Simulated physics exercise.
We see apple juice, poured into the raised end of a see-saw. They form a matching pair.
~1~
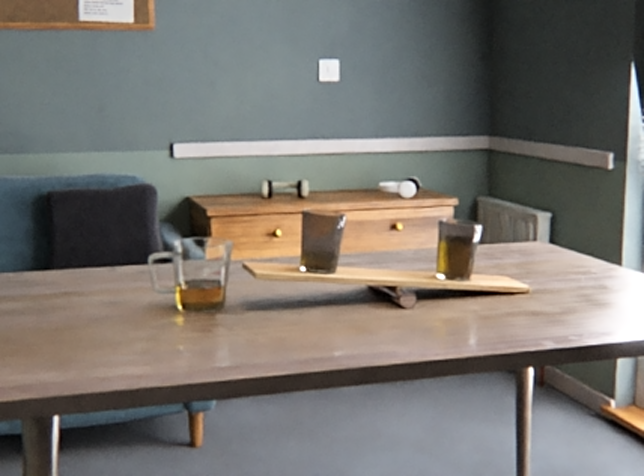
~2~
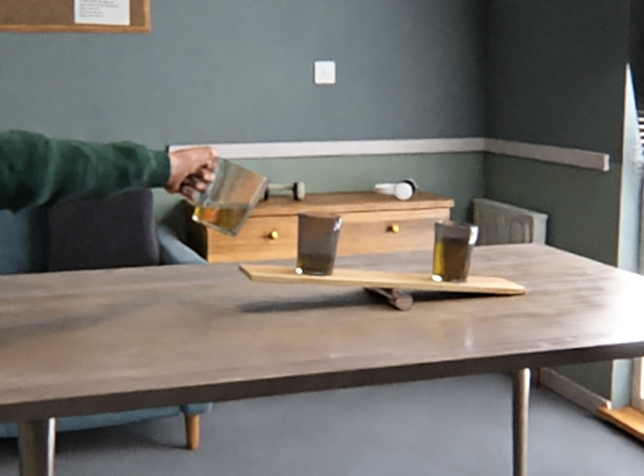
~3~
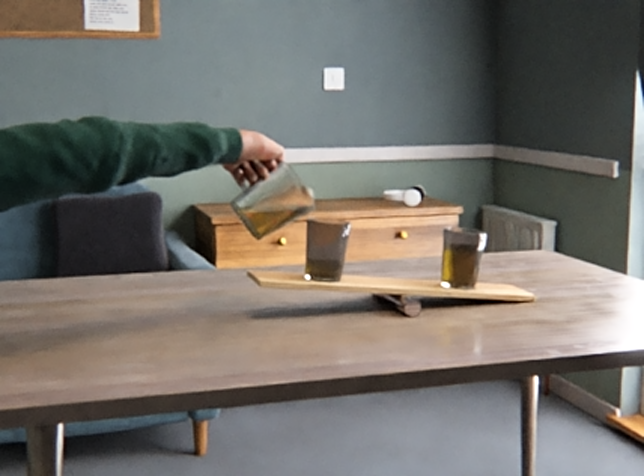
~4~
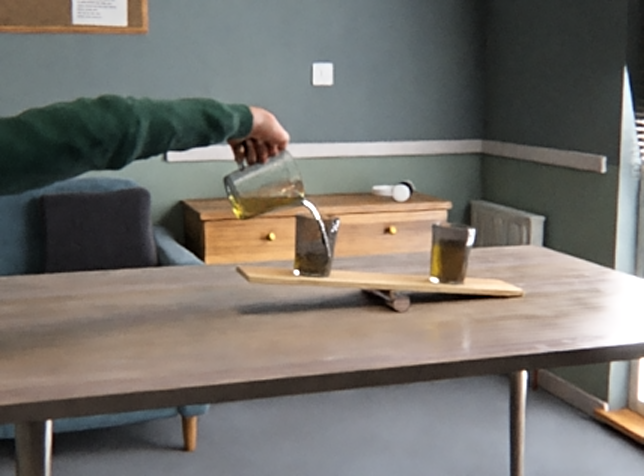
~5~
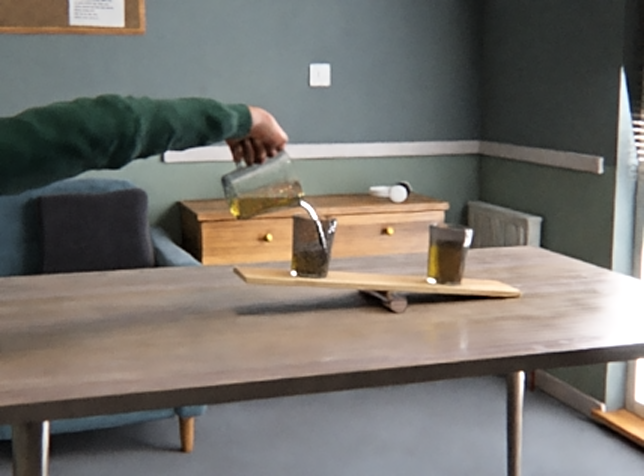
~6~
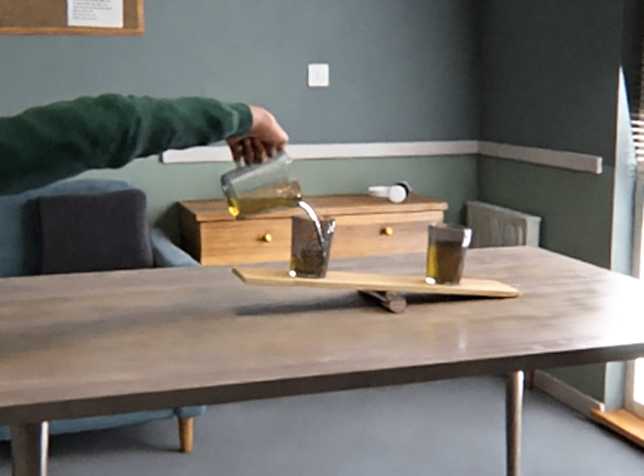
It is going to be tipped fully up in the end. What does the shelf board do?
The shelf board tips the other way.
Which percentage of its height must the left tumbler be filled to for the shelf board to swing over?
That would be some 55 percent.
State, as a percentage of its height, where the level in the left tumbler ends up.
Close to 70 in a hundred, I think.
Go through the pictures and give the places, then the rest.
In the first frame, all is still; measuring jug (201, 273) about a third full; left tumbler (322, 240) about a quarter full, raised; right tumbler (457, 249) about two thirds full, on the low side.
The second frame shows the hand lifts the measuring jug; round bar (403, 300); left tumbler about a quarter full, surface at (316, 257).
In the third frame, the measuring jug is brought over; measuring jug (272, 201) tipped 55° with all of its load; left tumbler (326, 248) about a quarter full.
In the fourth frame, a stream runs into the left tumbler; round bar (400, 302); left tumbler about a quarter full, surface at (314, 256); right tumbler about two thirds full, surface at (452, 245).
In the fifth frame, a stream runs into the left tumbler; measuring jug (263, 186) tipped 70° with nearly all of its load; left tumbler (312, 244) about a third full.
In the sixth frame, a stream runs into the left tumbler; round bar (396, 303); left tumbler about a third full, surface at (310, 254); right tumbler about two thirds full, surface at (448, 246).
Soon after, the left tumbler is about half full; the shelf board leans as before.
Later, the left tumbler is about two thirds full; the shelf board has swung over, and that end is down.
In the end, the left tumbler is about two thirds full; the shelf board has swung over, and that end is down.
